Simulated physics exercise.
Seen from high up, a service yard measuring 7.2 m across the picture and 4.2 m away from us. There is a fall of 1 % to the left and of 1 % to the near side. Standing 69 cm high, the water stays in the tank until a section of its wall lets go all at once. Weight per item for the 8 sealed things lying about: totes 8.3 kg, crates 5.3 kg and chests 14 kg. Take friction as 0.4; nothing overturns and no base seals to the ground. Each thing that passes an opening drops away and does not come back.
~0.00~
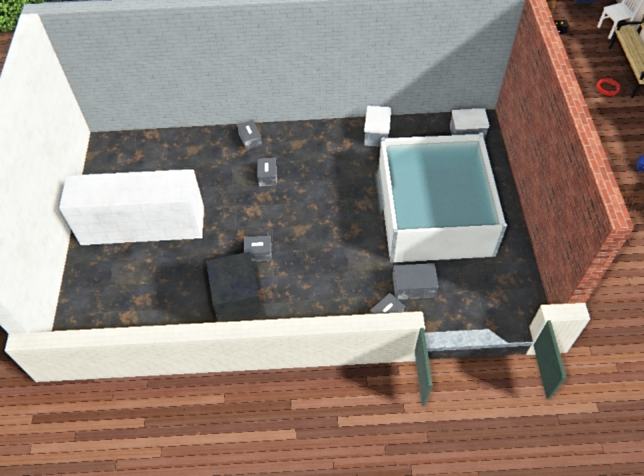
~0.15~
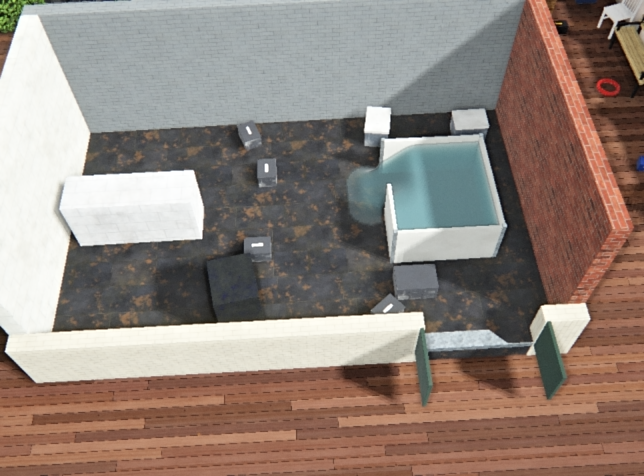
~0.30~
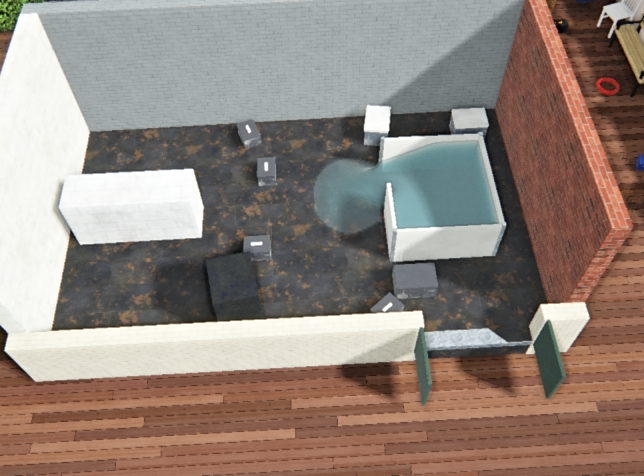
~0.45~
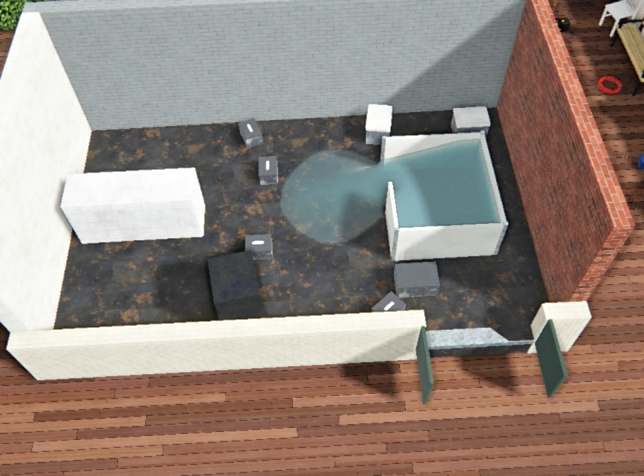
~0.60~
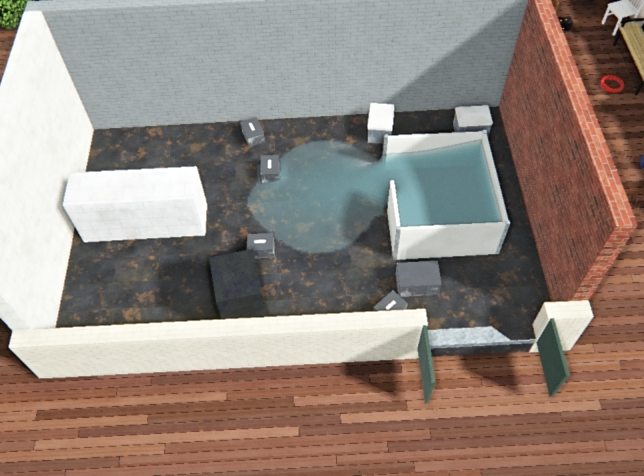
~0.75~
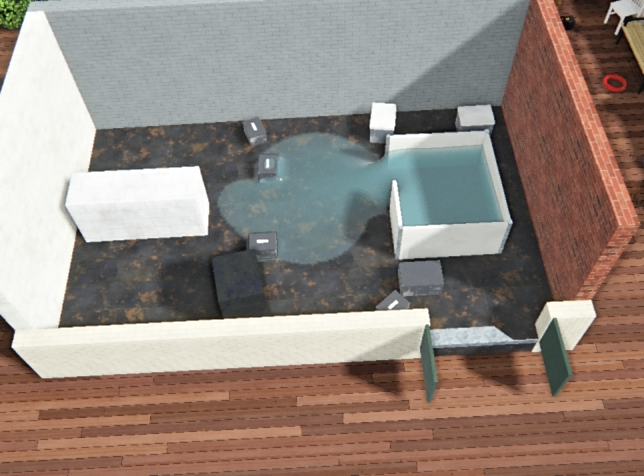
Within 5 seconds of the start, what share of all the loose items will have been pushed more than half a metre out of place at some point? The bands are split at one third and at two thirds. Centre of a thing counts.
It falls between one and two thirds.
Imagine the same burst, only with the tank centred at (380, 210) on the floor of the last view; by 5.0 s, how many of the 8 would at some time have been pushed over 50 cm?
Result: 2.
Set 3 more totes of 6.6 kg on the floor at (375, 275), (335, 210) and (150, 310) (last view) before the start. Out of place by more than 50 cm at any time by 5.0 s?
Below, above, above.
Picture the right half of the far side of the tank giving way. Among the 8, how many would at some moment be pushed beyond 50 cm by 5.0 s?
4.
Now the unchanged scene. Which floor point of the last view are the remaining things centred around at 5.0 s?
Averaged position, last view: Near pixel (268, 226).
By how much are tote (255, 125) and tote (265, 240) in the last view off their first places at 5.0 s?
250 cm and 150 cm.
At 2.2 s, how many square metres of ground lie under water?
20 m2.
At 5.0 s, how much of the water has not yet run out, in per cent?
I'd say some 100 percent hasn't gone yet.
After 1.1 s 1 of 8 are over 50 cm from their spots; 0 afloat.
After 2.2 s 4 of 8 are over 50 cm from their spots; 3 afloat.
After 3.5 s 4 of 8 are over 50 cm from their spots; 4 afloat.
After 5.0 s 4 of 8 are over 50 cm from their spots, and 4 have been at some point; 4 afloat.
